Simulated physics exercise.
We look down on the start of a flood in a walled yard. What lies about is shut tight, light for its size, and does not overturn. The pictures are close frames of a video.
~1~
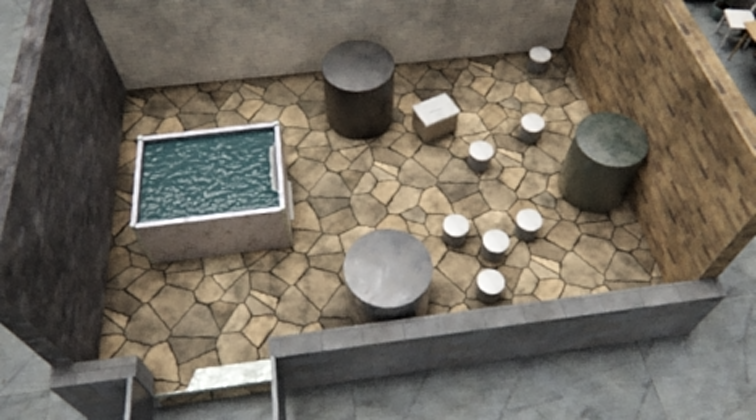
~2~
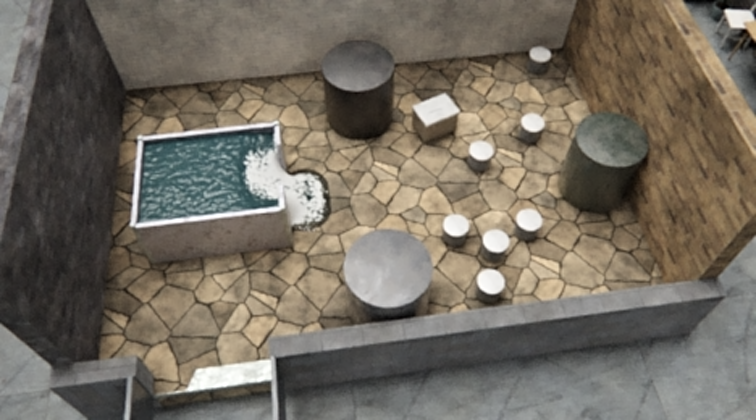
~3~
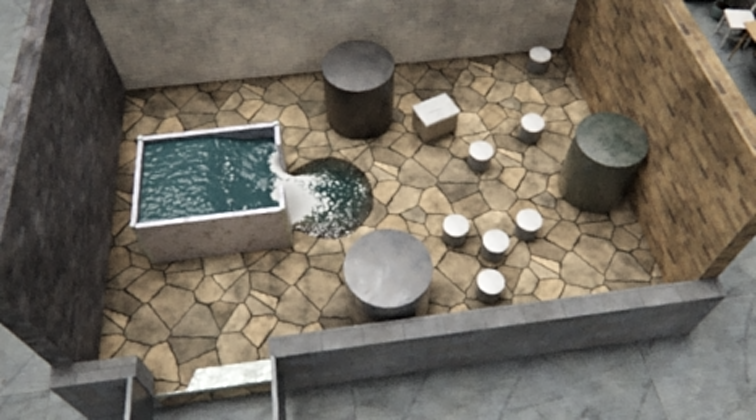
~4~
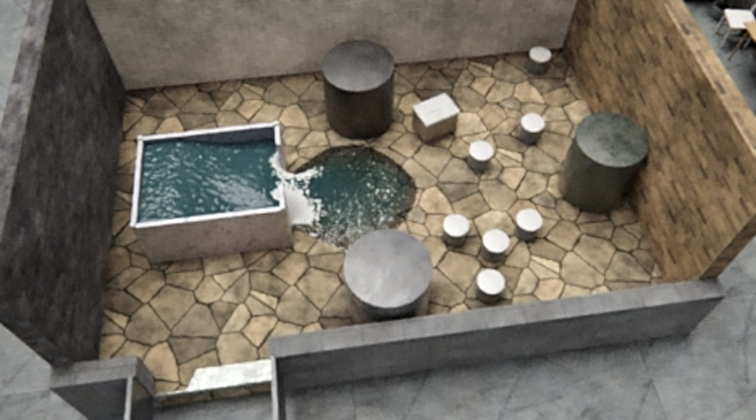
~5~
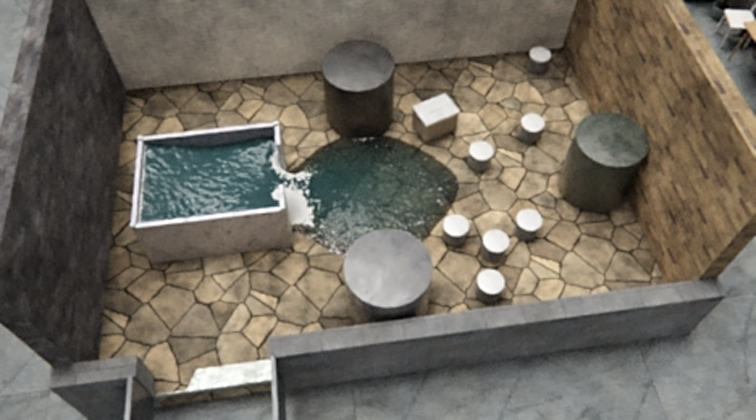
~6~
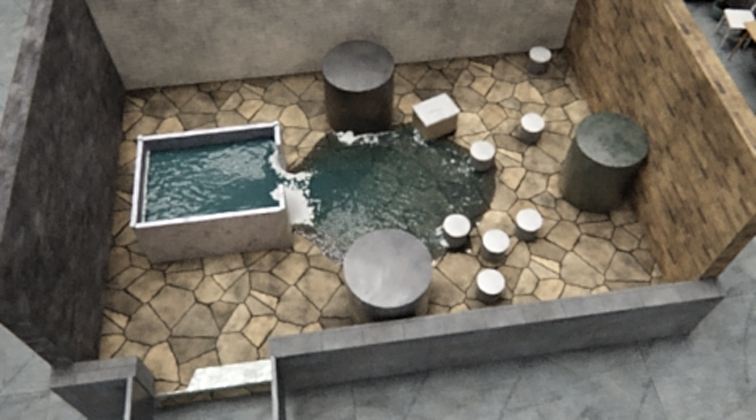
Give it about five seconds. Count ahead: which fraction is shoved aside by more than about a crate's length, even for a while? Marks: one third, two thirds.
That comes to at least two thirds.
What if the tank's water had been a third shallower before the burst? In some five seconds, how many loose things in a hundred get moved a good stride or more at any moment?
Near 90 in a hundred.
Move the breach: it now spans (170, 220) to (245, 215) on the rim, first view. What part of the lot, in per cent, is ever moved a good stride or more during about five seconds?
Near 0 in a hundred.
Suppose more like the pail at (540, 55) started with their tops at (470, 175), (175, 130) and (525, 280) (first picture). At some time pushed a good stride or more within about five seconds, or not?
As listed: That far or more, less than that, shifted that much.
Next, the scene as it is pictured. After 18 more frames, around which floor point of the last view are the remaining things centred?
At about (576, 176).
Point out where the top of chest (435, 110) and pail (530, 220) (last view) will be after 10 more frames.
Close to (510, 79) and (659, 258).
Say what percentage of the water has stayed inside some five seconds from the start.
Some 100 per cent.
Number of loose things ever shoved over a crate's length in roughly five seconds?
I count 8.
A moment on, 1 of 8 are well off their spots; 1 afloat.
Next, 7 of 8 are well off their spots; 6 afloat.
Later, 7 of 8 are well off their spots; 8 afloat.
In the end, 8 of 8 are well off their spots, and 8 have been at some point; 8 afloat.
